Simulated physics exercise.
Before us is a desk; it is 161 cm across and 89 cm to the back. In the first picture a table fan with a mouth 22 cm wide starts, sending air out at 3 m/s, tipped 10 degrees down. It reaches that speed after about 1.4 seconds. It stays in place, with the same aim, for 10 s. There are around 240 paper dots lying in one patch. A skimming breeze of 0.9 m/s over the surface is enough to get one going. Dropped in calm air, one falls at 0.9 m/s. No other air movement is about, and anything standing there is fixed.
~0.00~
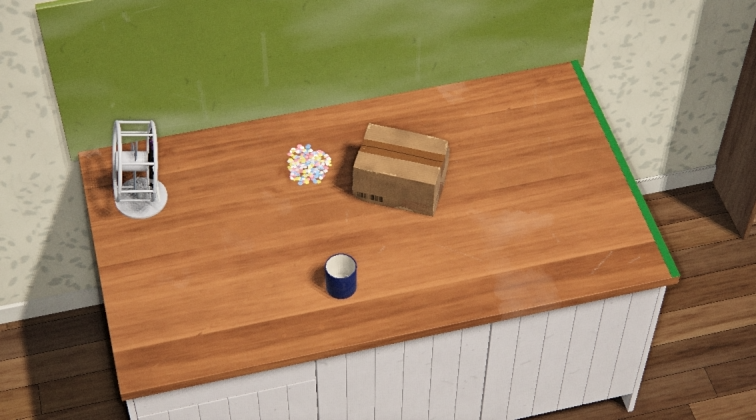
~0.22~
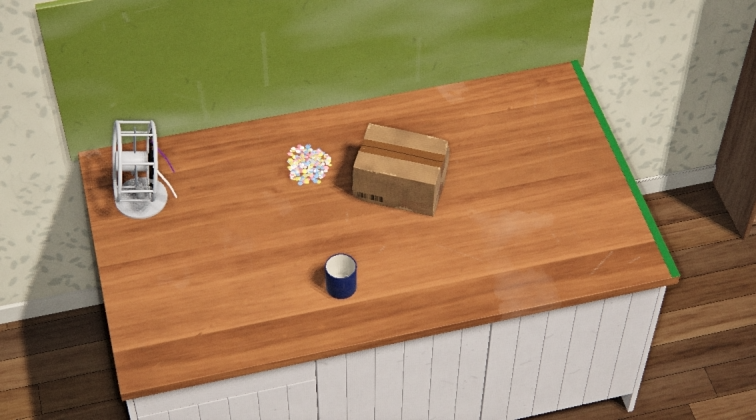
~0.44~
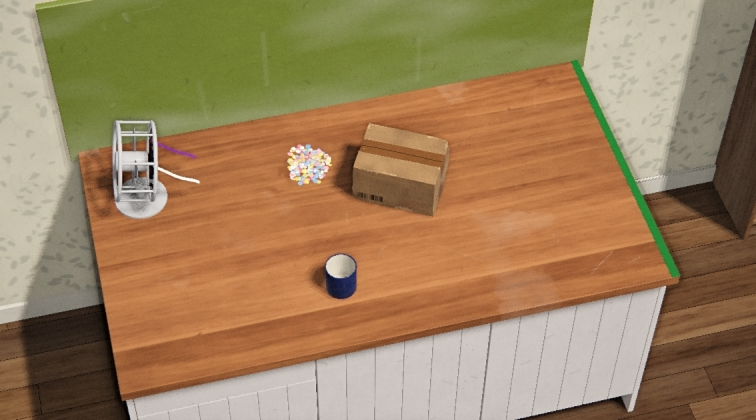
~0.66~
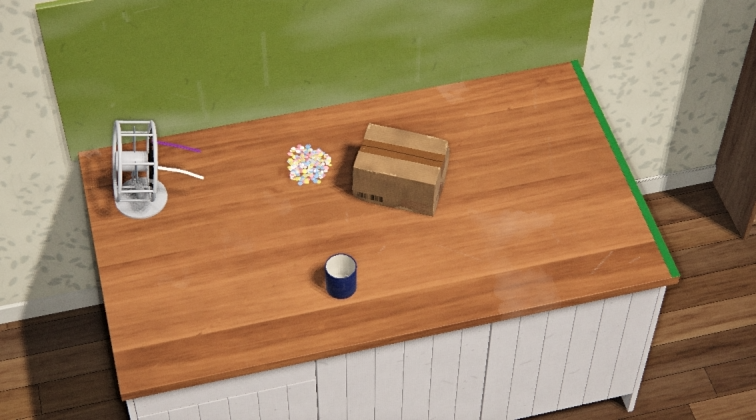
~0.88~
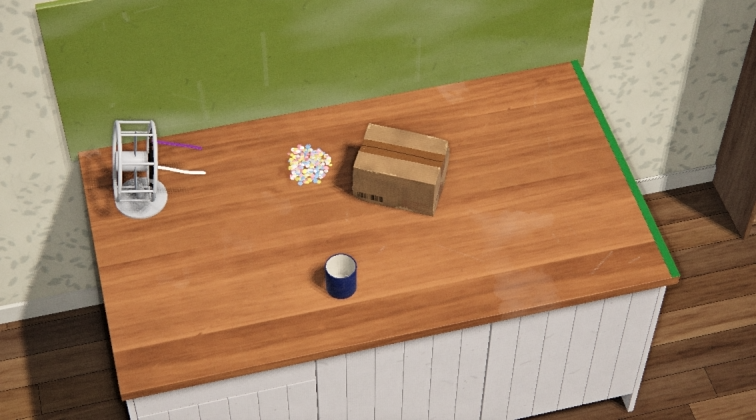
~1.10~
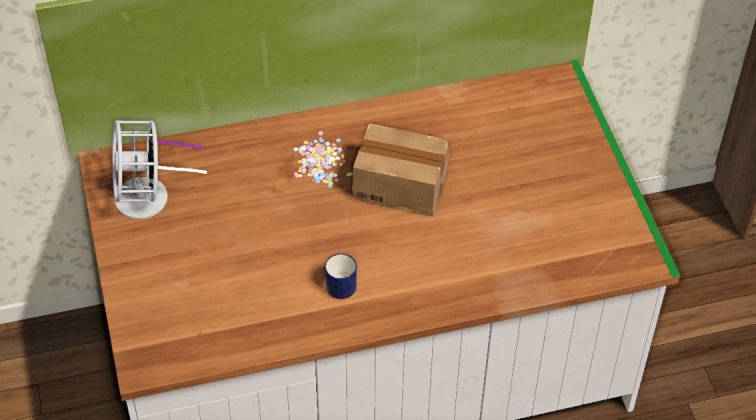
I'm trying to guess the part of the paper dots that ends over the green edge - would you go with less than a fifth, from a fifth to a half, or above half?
The part past that edge will outnumber the rest.
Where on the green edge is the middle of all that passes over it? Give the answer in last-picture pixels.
I'd put my finger close to (587, 80).
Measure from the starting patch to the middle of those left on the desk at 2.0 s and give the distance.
Measured offset: Approx. 90 cm.
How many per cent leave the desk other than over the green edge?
I would say close to 1 %.
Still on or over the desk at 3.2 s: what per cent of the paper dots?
I'd say close to 10 % are still there.
After 2.0 s the count stands so, 36 % are over the green edge; the middle of those still in play is near (583, 81).
After 3.2 s the count stands so, 87 % are over the green edge.
After 5.5 s the count stands so, 95 % are over the green edge.
After 10.0 s, at the end, 99 % are over the green edge.
